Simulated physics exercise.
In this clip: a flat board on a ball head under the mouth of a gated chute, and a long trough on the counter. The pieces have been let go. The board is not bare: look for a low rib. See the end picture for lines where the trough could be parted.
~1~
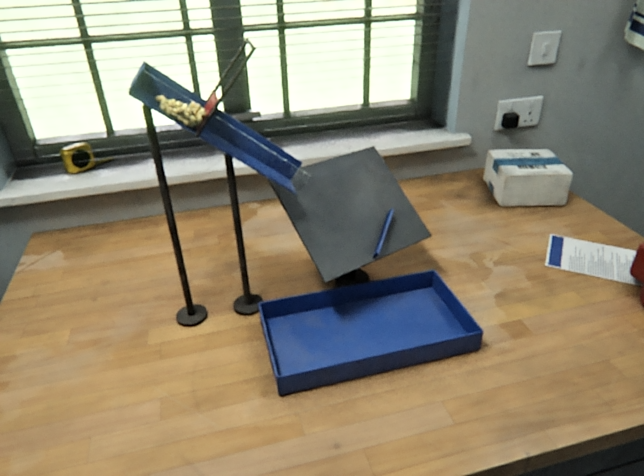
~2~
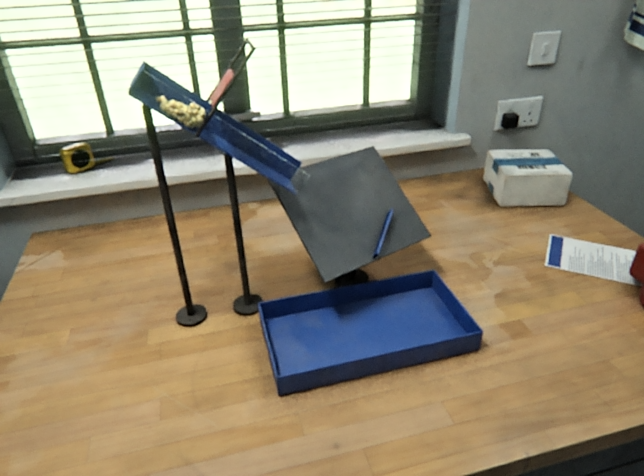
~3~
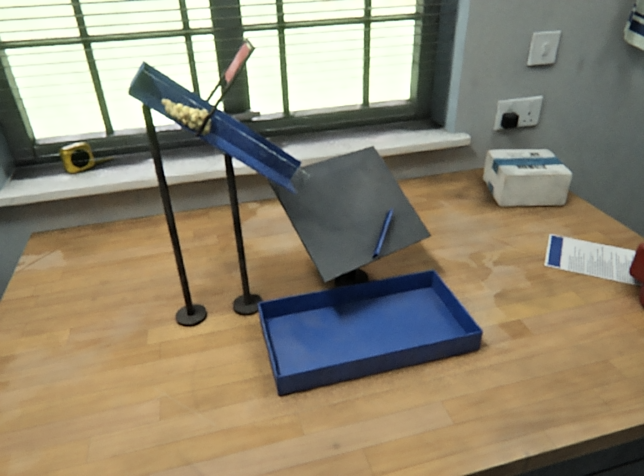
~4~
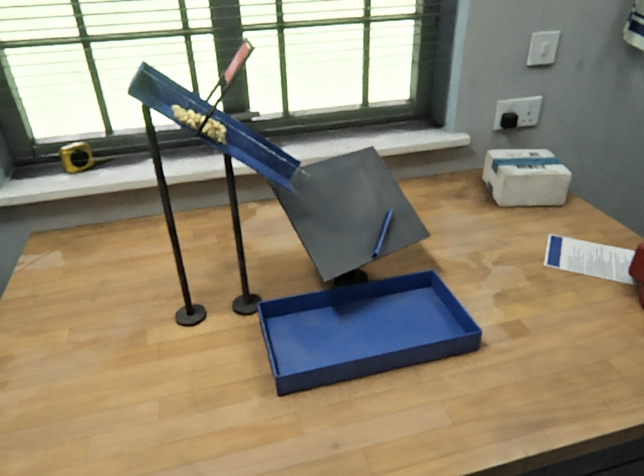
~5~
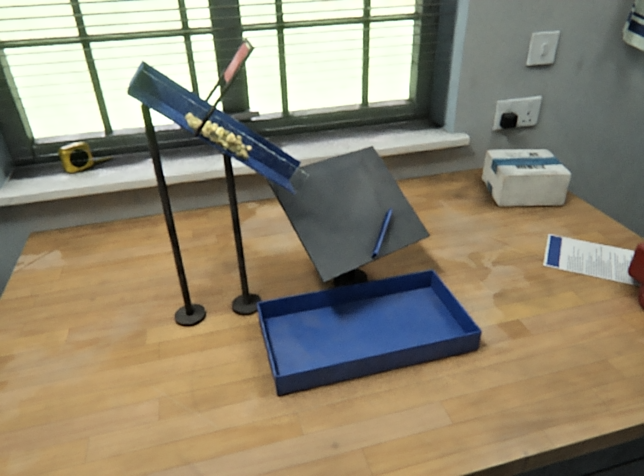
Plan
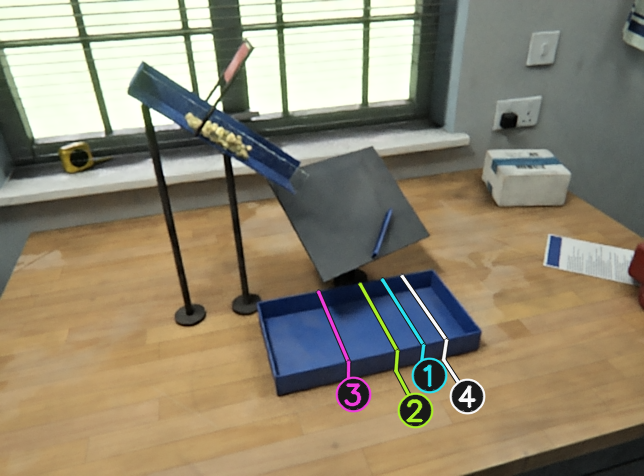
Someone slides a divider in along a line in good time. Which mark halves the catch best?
Line 2 does it best.
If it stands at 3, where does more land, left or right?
Right.
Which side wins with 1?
The left side.
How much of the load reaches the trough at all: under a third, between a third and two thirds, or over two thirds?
Over two thirds.
On the marked copy, line 1 crosses the front rim at (423, 344); line 2 crosses the front rim at (397, 350); line 3 crosses the front rim at (348, 361); line 4 crosses the front rim at (445, 339).
With 1, of what is caught, nearly all on the left of the divider, a small part on the right.
With 2, of what is caught, about two thirds on the left of the divider, about a third on the right.
With 3, of what is caught, none on the left of the divider, all on the right.
With 4, of what is caught, nearly all on the left of the divider, a small part on the right.
